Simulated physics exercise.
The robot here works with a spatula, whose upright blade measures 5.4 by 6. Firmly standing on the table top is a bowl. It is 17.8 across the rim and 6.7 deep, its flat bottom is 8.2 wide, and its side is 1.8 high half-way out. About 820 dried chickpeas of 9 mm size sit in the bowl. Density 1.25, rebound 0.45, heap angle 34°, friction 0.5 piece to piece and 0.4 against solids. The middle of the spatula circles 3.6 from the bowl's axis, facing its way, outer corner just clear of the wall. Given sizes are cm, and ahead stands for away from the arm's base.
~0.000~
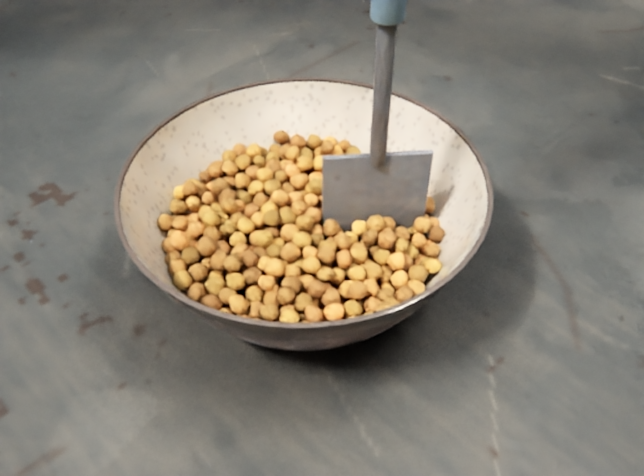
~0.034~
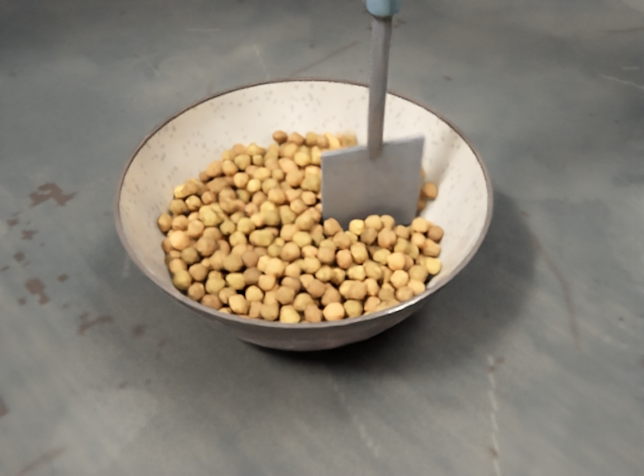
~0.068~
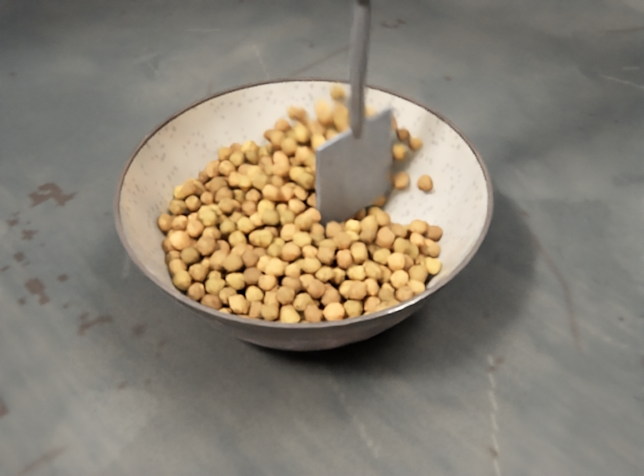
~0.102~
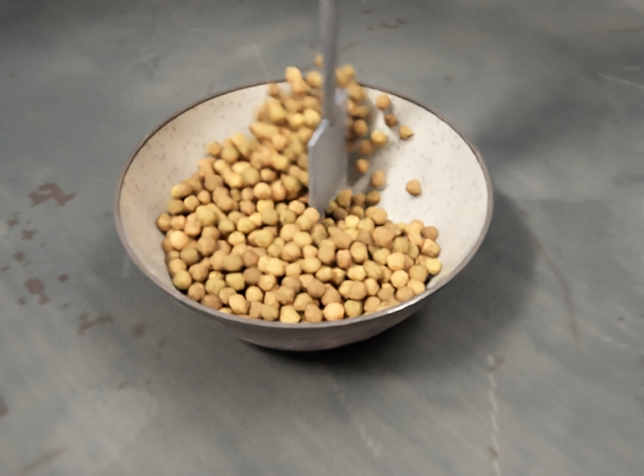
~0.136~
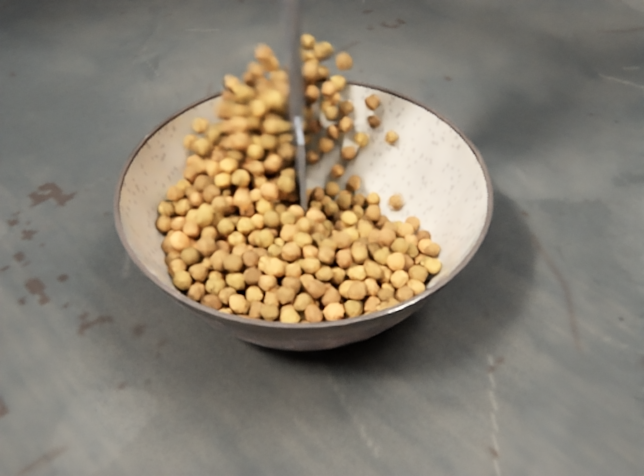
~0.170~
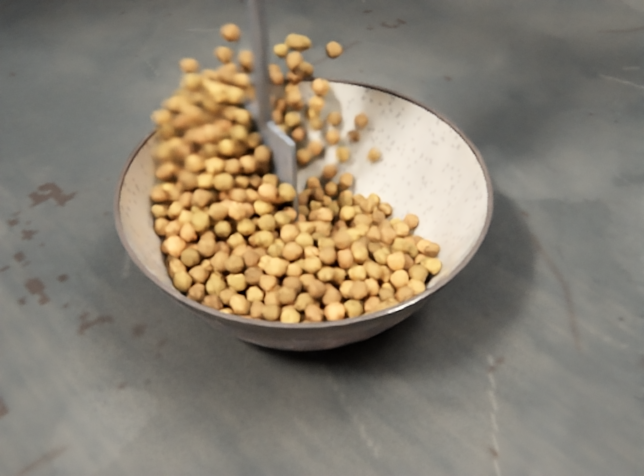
Dried chickpeas heaped up and flew above the rim at the back left of a speckled bowl as a flat metal spatula swept through them from right to left, turning as it went.
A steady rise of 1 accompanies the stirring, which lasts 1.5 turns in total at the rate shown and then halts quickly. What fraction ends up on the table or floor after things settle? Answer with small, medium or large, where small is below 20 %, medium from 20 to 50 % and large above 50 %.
It is medium.
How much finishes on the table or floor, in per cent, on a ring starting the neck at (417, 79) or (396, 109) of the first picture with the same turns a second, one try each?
Near 0 and 25 in a hundred, one try each.
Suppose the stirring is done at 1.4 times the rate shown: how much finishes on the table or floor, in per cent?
That gives some 40 percent.
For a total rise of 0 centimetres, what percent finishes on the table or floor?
Result: Roughly 35 %.
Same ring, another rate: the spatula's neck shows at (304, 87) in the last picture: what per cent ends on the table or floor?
About 20 %.
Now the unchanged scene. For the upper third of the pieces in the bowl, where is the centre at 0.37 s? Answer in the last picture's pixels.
Near (379, 257).
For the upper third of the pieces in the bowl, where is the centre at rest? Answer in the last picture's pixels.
It is centred near (247, 244).
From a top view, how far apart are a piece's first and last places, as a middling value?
About 8 centimetres.
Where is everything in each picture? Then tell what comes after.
The first picture shows spatula neck at (380, 129), 0° round; upper third of the load around (288, 224), from x 165 to 435, top at y 140; 822 in the bowl.
The second picture shows spatula neck at (376, 119), 12° round; upper third of the load around (292, 219), from x 165 to 435, top at y 135.
The third picture shows spatula neck at (358, 101), 38° round; upper third of the load around (299, 193), from x 165 to 435, top at y 95.
The fourth picture shows spatula neck at (329, 90), 65° round; upper third of the load around (286, 178), from x 165 to 435, top at y 60.
The fifth picture shows spatula neck at (295, 87), 92° round; upper third of the load around (261, 163), from x 165 to 435, top at y 40; 819 in the bowl, 3 in flight or on the tool.
The sixth picture shows spatula neck at (263, 93), 119° round; upper third of the load around (231, 162), from x 160 to 435, top at y 35; 810 in the bowl, 12 in flight or on the tool.
By 0.37 s, 281° round, highest piece 10 above the table; 681 in the bowl, 72 on the table or floor, 69 in flight or on the tool.
By 0.58 s, 83° round, highest piece 9 above the table; 593 in the bowl, 198 on the table or floor, 31 in flight or on the tool.
By 0.88 s, 180° round, highest piece 6 above the table; 565 in the bowl, 257 on the table or floor.
By 1.58 s, 180° round, highest piece 6 above the table; 565 in the bowl, 257 on the table or floor.
Final count, 565 in the bowl, 257 on the table or floor. That is 31 % on the table or floor.
